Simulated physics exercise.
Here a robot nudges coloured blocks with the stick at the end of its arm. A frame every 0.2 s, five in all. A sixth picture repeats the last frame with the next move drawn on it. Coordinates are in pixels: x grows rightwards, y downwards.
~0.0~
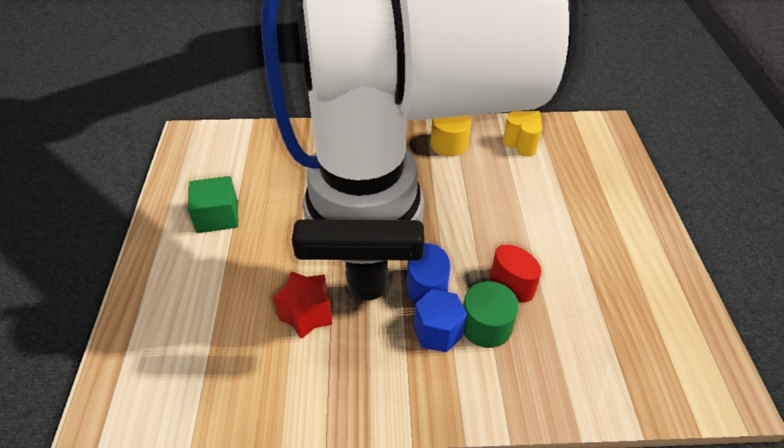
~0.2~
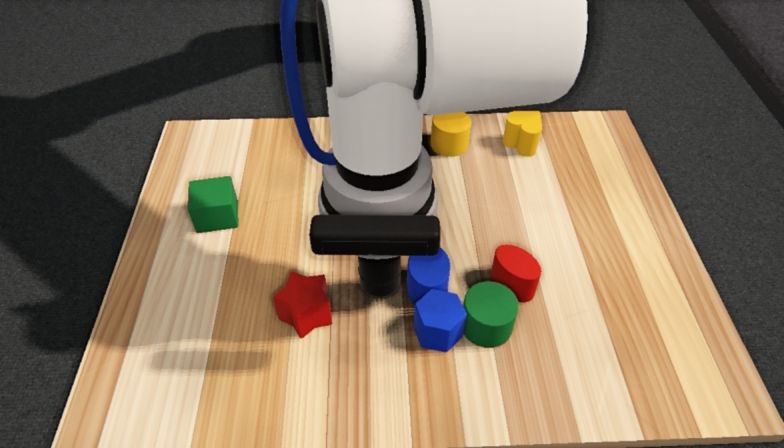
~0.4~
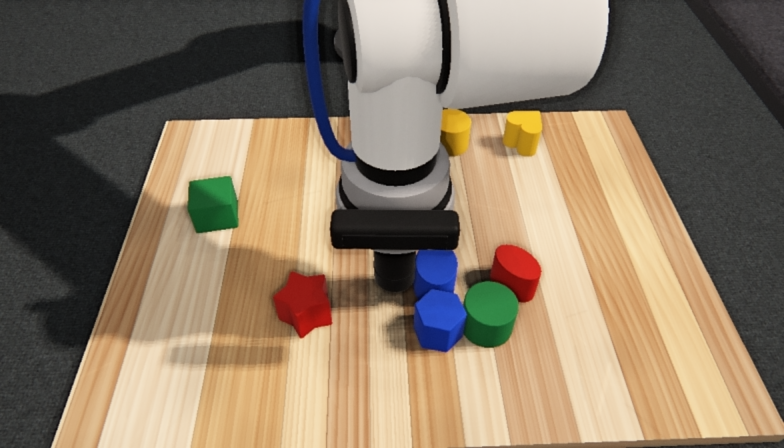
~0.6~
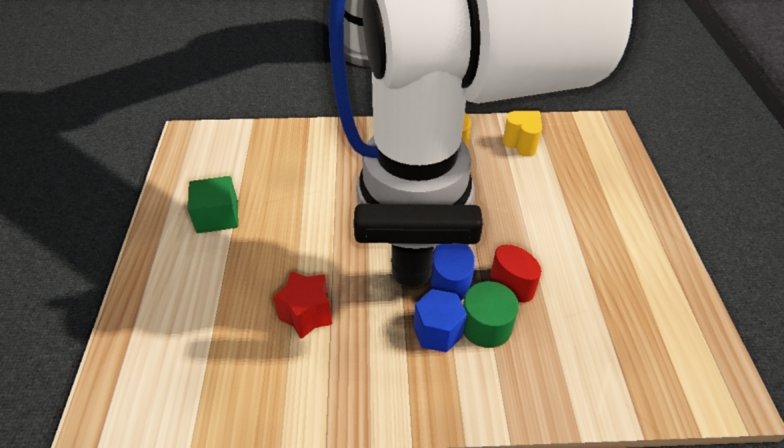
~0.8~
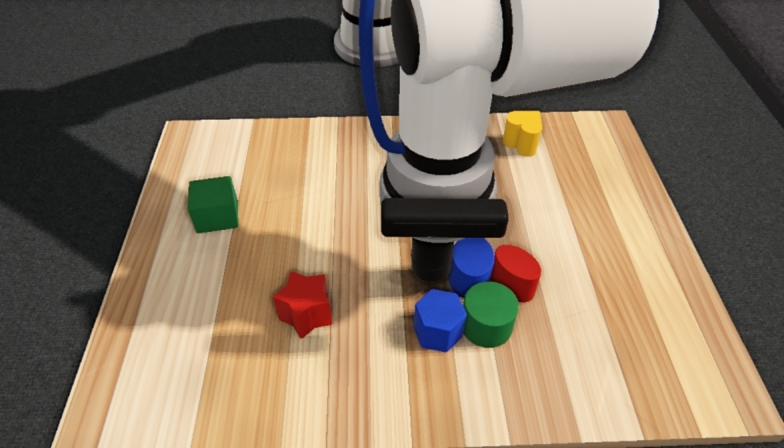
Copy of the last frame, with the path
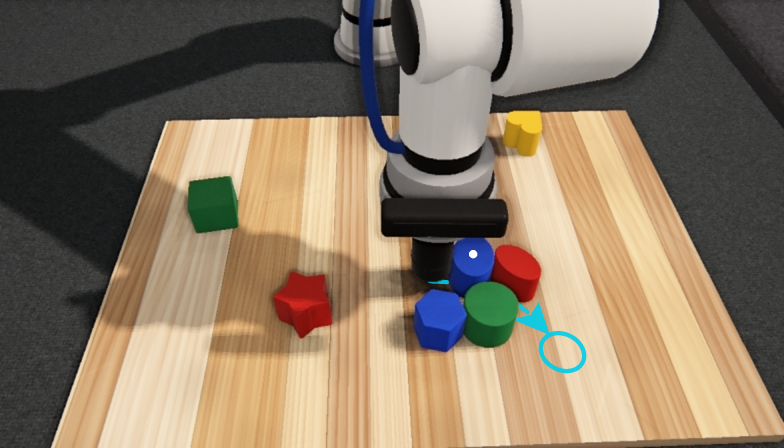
Robot arm moving right over a wooden board, its black stick nudging a blue oval block slightly right beside a red block.
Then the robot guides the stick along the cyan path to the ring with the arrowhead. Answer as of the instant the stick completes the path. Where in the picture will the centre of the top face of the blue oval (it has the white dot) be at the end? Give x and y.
The middle of its upper face should be somewhere near (528, 246).
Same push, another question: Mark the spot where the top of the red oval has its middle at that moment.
The top centre is at (574, 256).
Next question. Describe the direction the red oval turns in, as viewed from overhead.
The answer is clockwise.
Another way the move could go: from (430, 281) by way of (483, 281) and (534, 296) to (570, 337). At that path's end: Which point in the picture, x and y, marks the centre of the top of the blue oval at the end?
Top centre: (546, 239).
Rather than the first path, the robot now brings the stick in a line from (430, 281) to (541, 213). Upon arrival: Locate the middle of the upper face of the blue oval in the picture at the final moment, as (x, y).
Most likely (553, 229).
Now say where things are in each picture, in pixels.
The first picture shows stick tip at (368, 285); block tops, blue six-sided block at (441, 309); blue oval at (429, 264); green cylinder at (492, 302); red oval at (518, 261).
The second picture shows stick at (380, 281); blocks unchanged.
The third picture shows stick at (395, 277); blue oval at (436, 262).
The fourth picture shows stick at (412, 272); blue oval at (454, 258).
The fifth picture shows stick at (431, 268); blue six-sided block at (441, 309); blue oval at (473, 254); green cylinder at (492, 302); red oval at (518, 261).
Path on the board, from (430, 281) via (480, 287) and (527, 311), ending at (562, 352); the dot is on the blue oval.
On the path given first. One third of the way, stick at (484, 274); blue oval at (518, 247), turned 50° anticlockwise; red oval at (562, 257), turned 75° clockwise.
Two thirds of the way, stick at (531, 298); blue oval at (528, 246), turned 65° anticlockwise; green cylinder at (508, 320); red oval at (574, 256), turned 85° clockwise.
At the end, stick at (568, 339); blue six-sided block in place; blue oval at (528, 246), turned 65° anticlockwise; green cylinder at (509, 323); red oval at (574, 256), turned 85° clockwise.
